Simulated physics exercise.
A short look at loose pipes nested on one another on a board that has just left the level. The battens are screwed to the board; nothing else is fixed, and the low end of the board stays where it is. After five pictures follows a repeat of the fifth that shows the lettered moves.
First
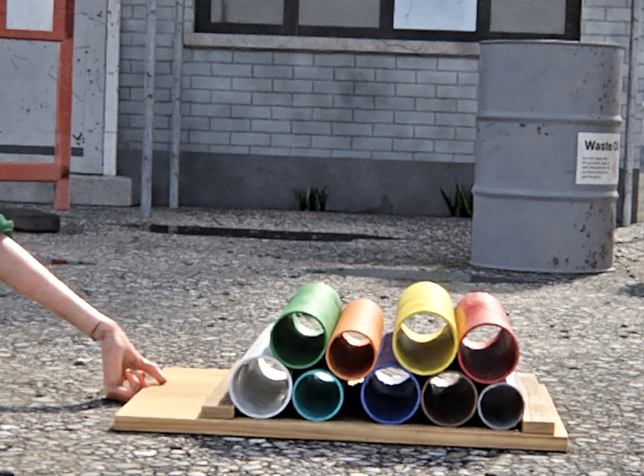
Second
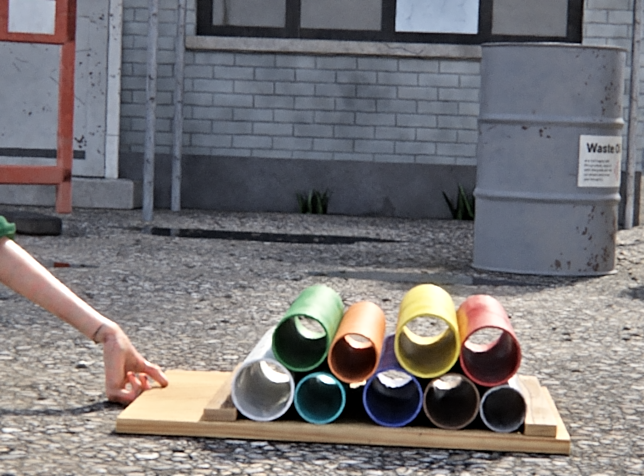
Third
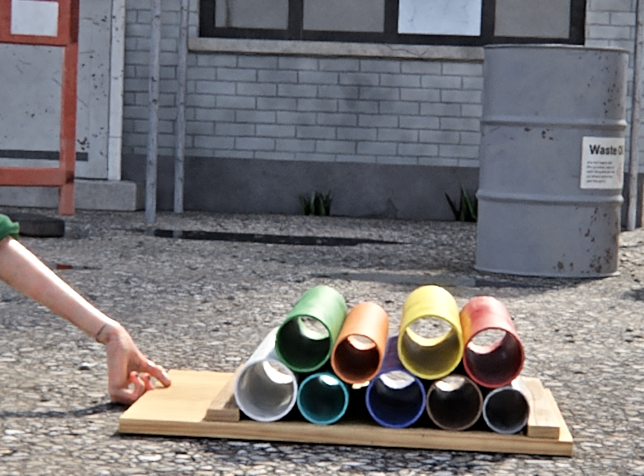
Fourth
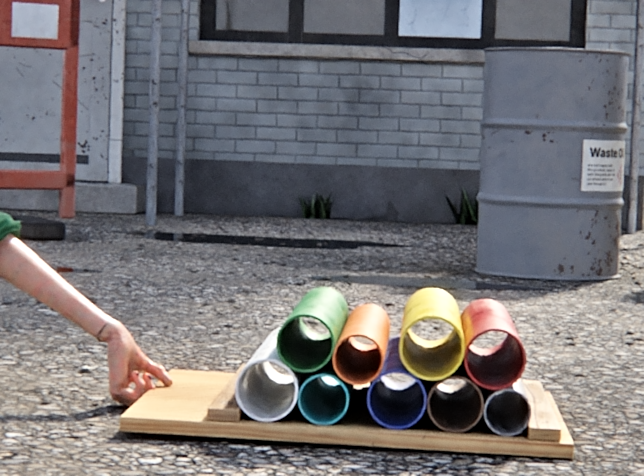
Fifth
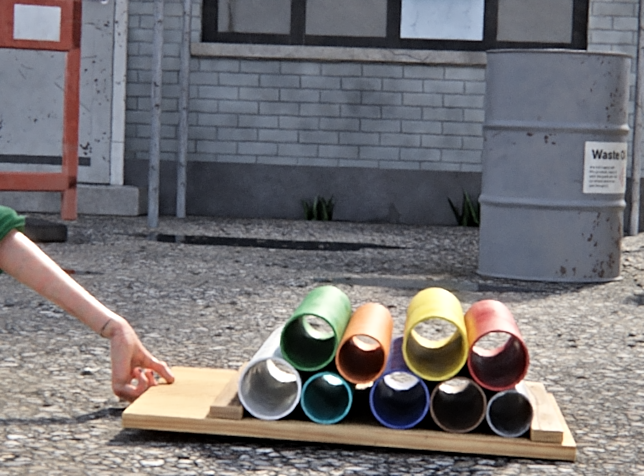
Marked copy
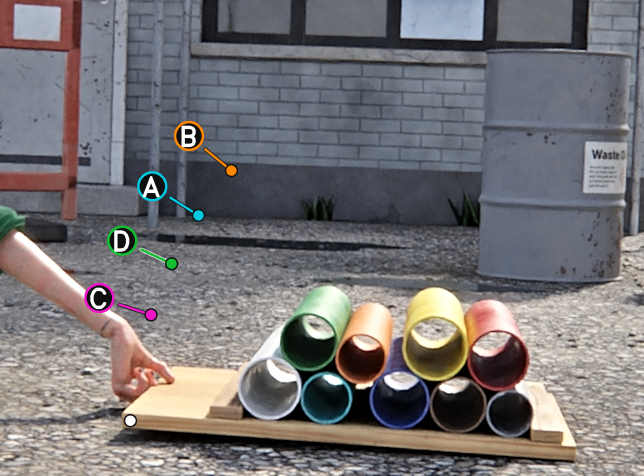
On rough paved ground outside a grey brick building, a hand at the left grips the end of a wooden board holding two layers of colourful pipes between battens; the board tilts very slightly, and the pipes stay nested together.
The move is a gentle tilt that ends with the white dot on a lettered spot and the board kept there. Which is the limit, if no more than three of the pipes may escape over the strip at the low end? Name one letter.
Raise it to C.
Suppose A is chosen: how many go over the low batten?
It comes to four.
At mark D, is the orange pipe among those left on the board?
The orange pipe: No.
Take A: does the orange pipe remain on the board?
No, with A.
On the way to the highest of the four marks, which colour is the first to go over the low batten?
First is the red one.
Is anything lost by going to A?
Yes, at A.
On the marked copy, A at (199, 215); B at (232, 171); C at (151, 315); D at (171, 263); the white dot at (130, 421).
With C. Early on, board at 16°.
Further on, board at 16°.
At the end, board at 16°, one over the low batten (red).
As for the rest, A four over the low batten (red, orange, yellow, green); B four over the low batten (red, orange, yellow, green); D four over the low batten (red, orange, yellow, green).
